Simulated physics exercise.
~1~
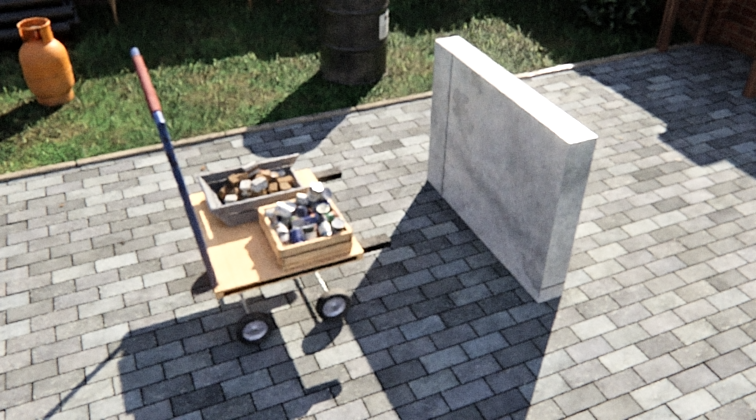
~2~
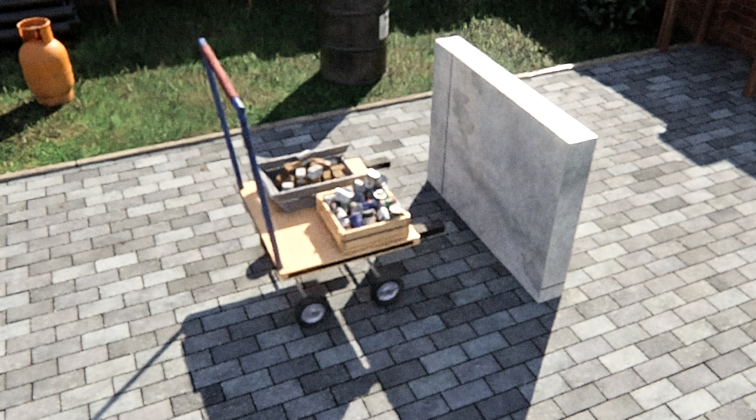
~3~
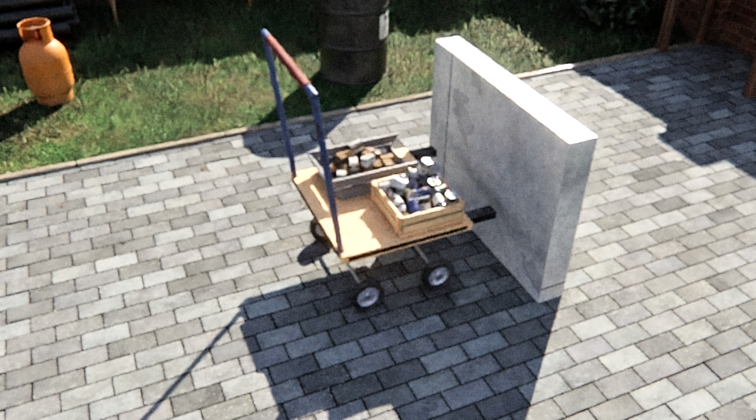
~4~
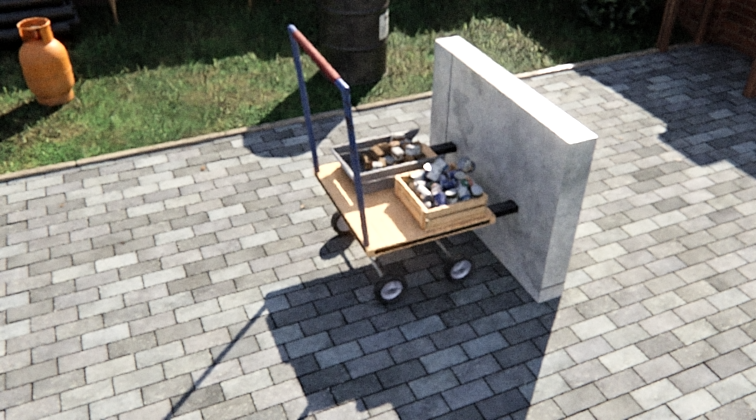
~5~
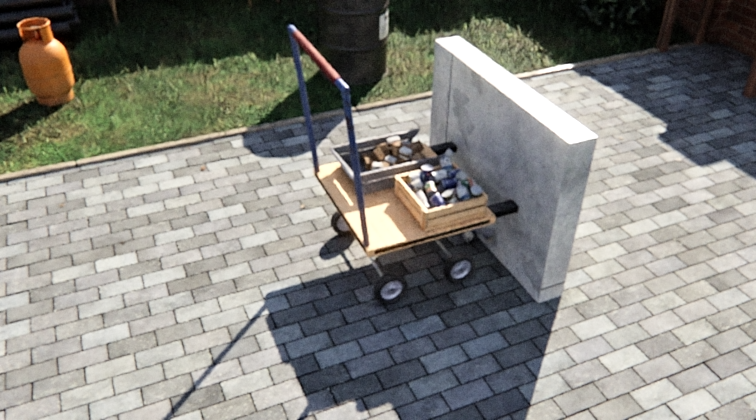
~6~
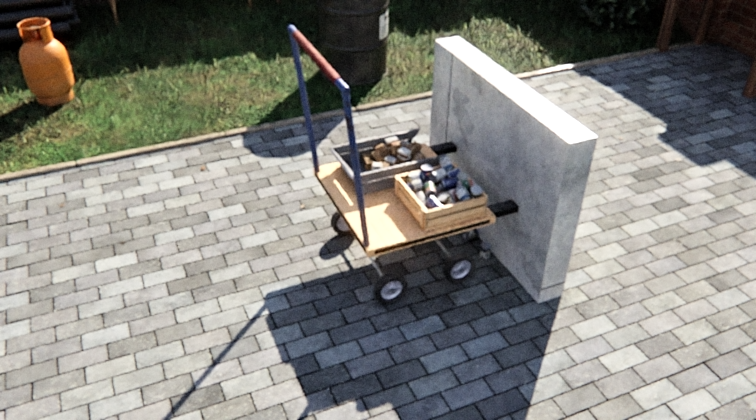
A flatbed trolley with a blue-framed, red-gripped handle rolls across sunlit grey paving, seen from above at an angle, with an orange gas cylinder and a dark barrel on the grass behind. On its pale wooden deck sit a grey tray of small brown and pale parcels and a wooden tray of small tins. It moves right towards a freestanding pale grey wall, until its black buffers meet the wall and it stops without bouncing back. The loads jostle forward, and a few pieces spill out. The trolley then stands still against the wall, both trays in place and still holding most of their contents.
